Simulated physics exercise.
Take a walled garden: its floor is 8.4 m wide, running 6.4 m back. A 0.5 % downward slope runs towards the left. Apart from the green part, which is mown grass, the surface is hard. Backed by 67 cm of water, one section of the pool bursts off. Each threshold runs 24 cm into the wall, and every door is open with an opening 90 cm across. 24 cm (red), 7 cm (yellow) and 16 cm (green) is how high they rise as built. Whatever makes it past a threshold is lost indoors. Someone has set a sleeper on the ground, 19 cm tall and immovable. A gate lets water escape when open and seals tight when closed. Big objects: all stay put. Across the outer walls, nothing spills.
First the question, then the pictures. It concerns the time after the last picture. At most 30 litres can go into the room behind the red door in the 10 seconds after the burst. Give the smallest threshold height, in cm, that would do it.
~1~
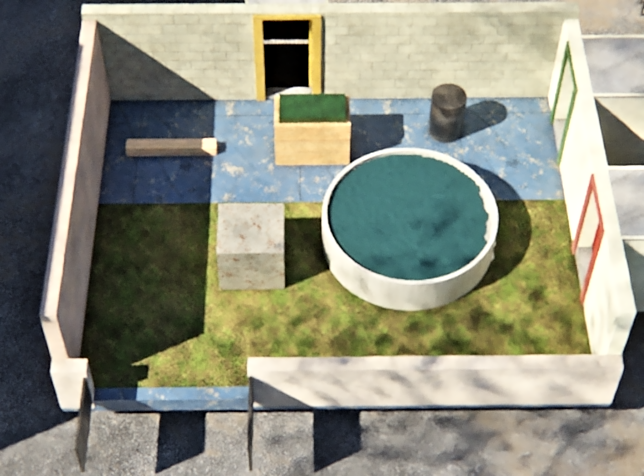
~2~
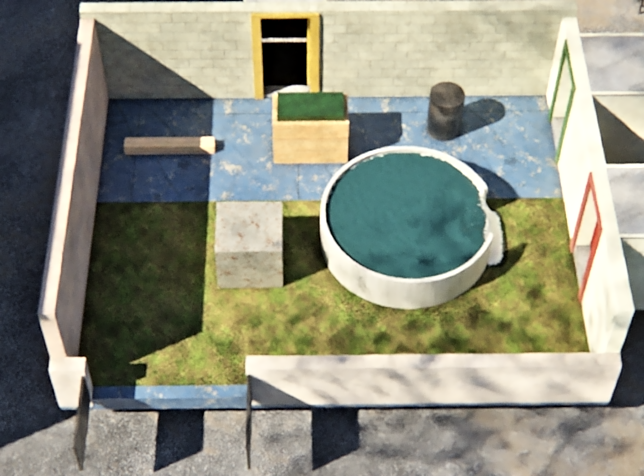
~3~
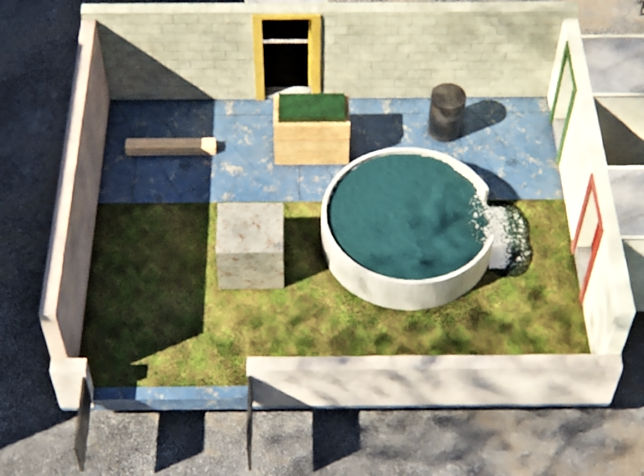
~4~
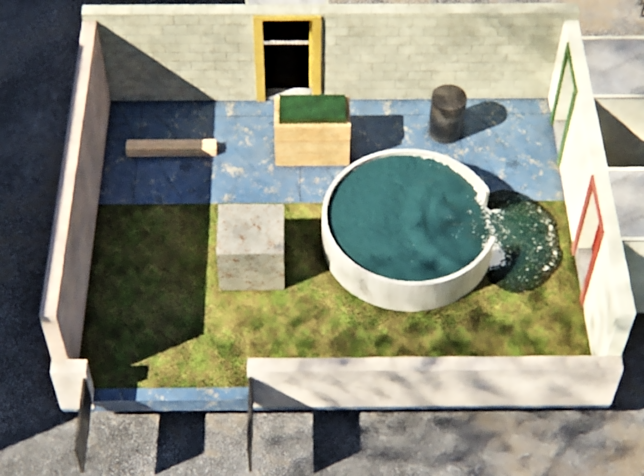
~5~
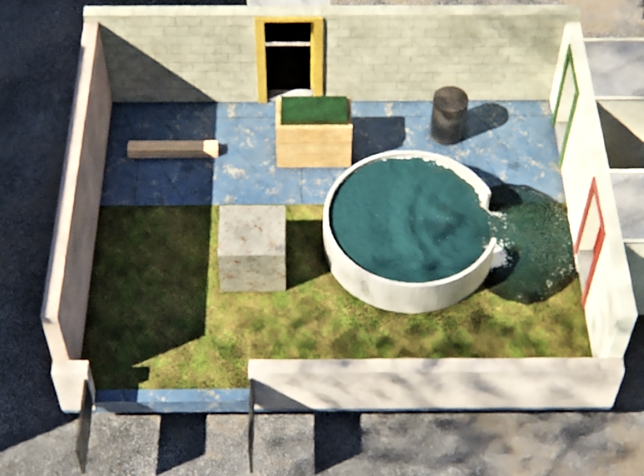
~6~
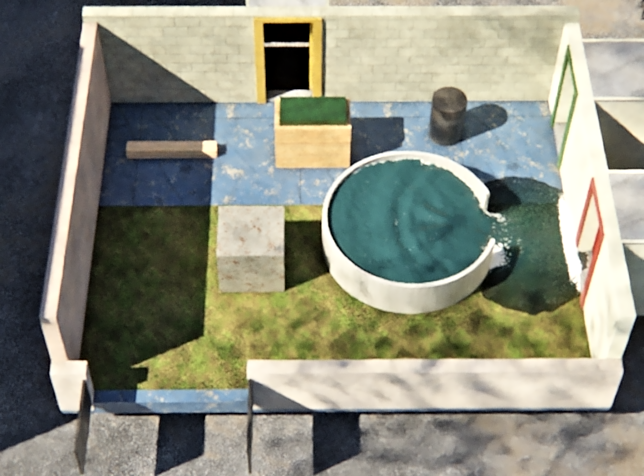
I would say 27 cm.
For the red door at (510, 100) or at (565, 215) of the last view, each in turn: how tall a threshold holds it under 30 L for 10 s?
Around 21 and 32 cm respectively.
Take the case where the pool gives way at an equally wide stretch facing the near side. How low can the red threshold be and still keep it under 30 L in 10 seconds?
A height of around 7.5 cm.
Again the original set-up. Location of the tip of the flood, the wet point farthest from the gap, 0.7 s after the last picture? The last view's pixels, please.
Around (547, 124).
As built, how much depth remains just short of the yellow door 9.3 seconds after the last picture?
Roughly 6.0 cm deep.
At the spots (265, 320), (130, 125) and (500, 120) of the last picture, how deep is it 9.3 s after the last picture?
Ordered as asked: 8, 14, 13 cm.
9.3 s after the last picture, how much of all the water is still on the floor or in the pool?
Around 98 percent is still there.
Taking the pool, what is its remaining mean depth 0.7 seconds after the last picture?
Some 54 cm.
Then, 0.7 s after the last picture water covers 15 % of the floor, deepest (43 cm) near (557, 245); 32 cm at the red door, 6 litres in over its 24 cm threshold.
Then, 2.3 s after the last picture water covers 30 % of the floor, deepest (34 cm) near (567, 245); 28 cm at the red door, 50 litres in over its 24 cm threshold.
Then, 9.3 s after the last picture water covers 95 % of the floor, deepest (14 cm) near (557, 245); 12 cm at the red door, 57 litres in over its 24 cm threshold.
At the red door as built, the water peaked near 34 cm, 1.1 s after the last picture.
Run again over the same 10 s with other heights there, 64 litres in over 23.5 cm, 11 litres over 31.5 cm. The limit of 30 litres is kept from about 27 cm up.
